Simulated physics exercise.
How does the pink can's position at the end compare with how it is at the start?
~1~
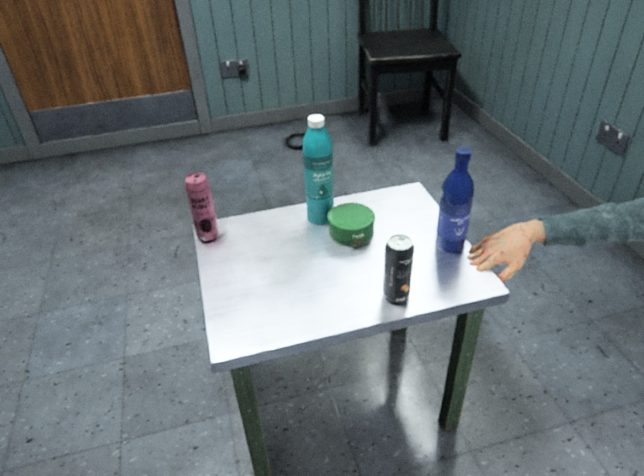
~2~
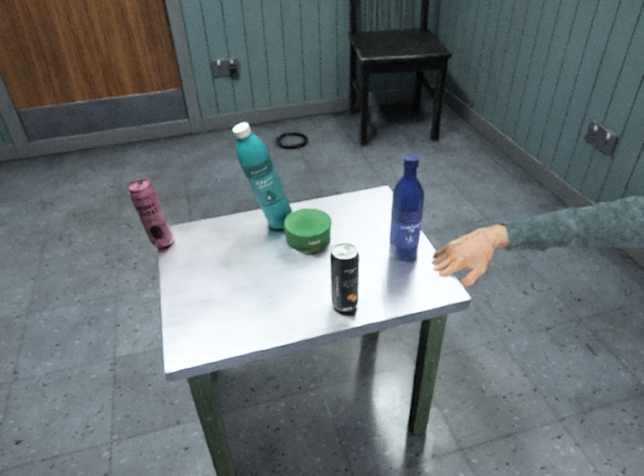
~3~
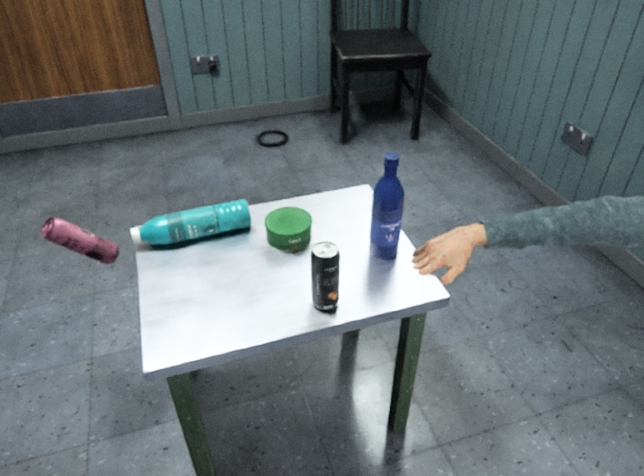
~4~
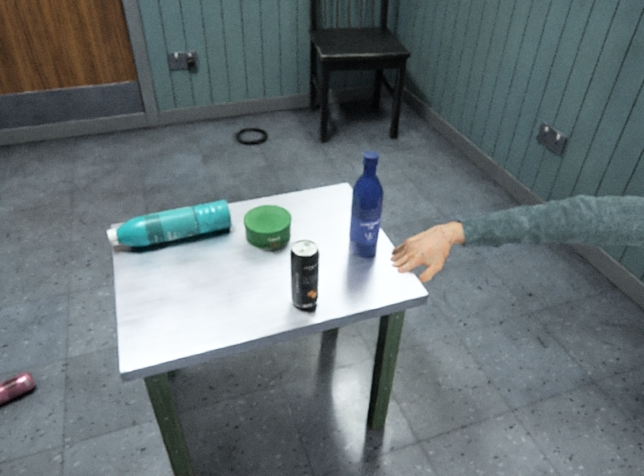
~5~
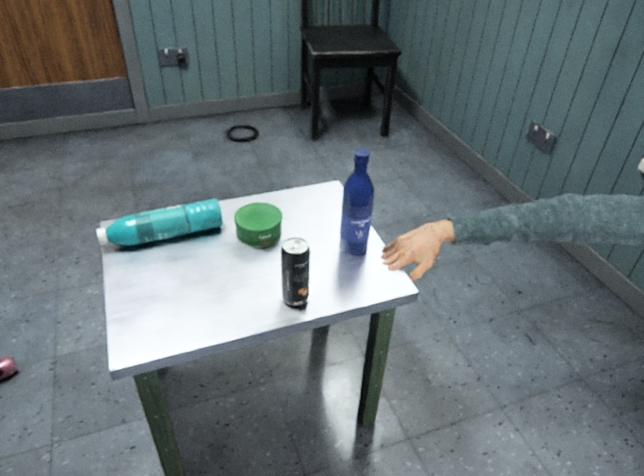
At the start the pink can stands upright on the left side of the table, but by the end it is lying on its side on the floor to the left.
